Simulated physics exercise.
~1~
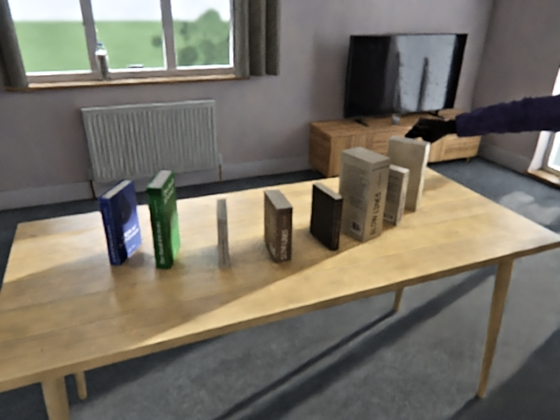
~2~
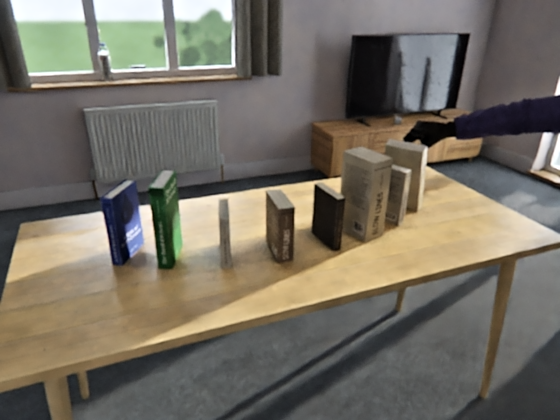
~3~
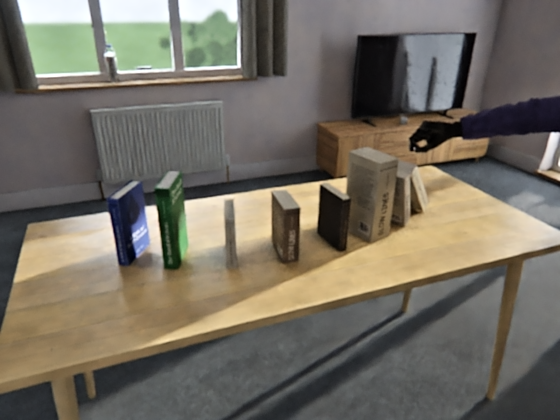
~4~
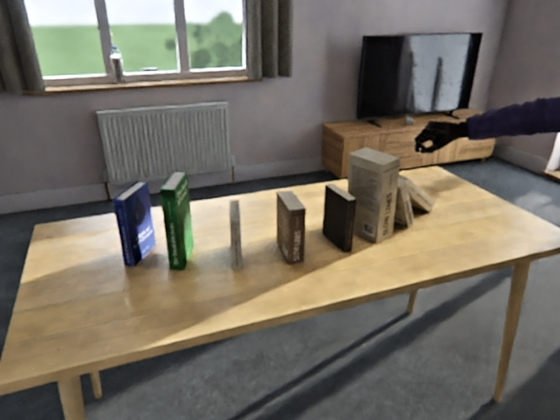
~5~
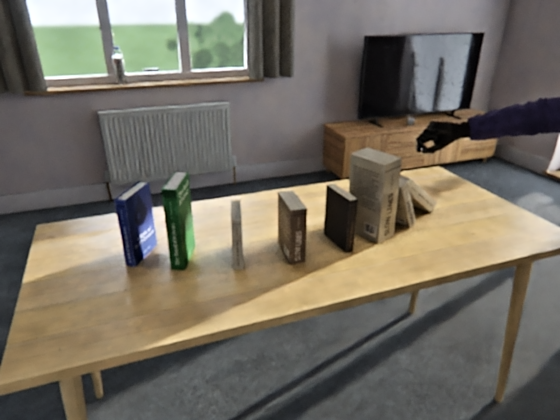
A dark-gloved hand in a purple sleeve reaches in from the right toward a curved row of eight upright books on a wooden table. The room, seen from slightly above, has a window, a white radiator and a television on a low wooden cabinet behind. A blue book and a green one stand at the left, with grey, brown and black ones beyond. The hand tips the pale book at the right end, which leans into its smaller neighbour. Both tilt left and settle propped against the large tan book, while the other six remain standing.
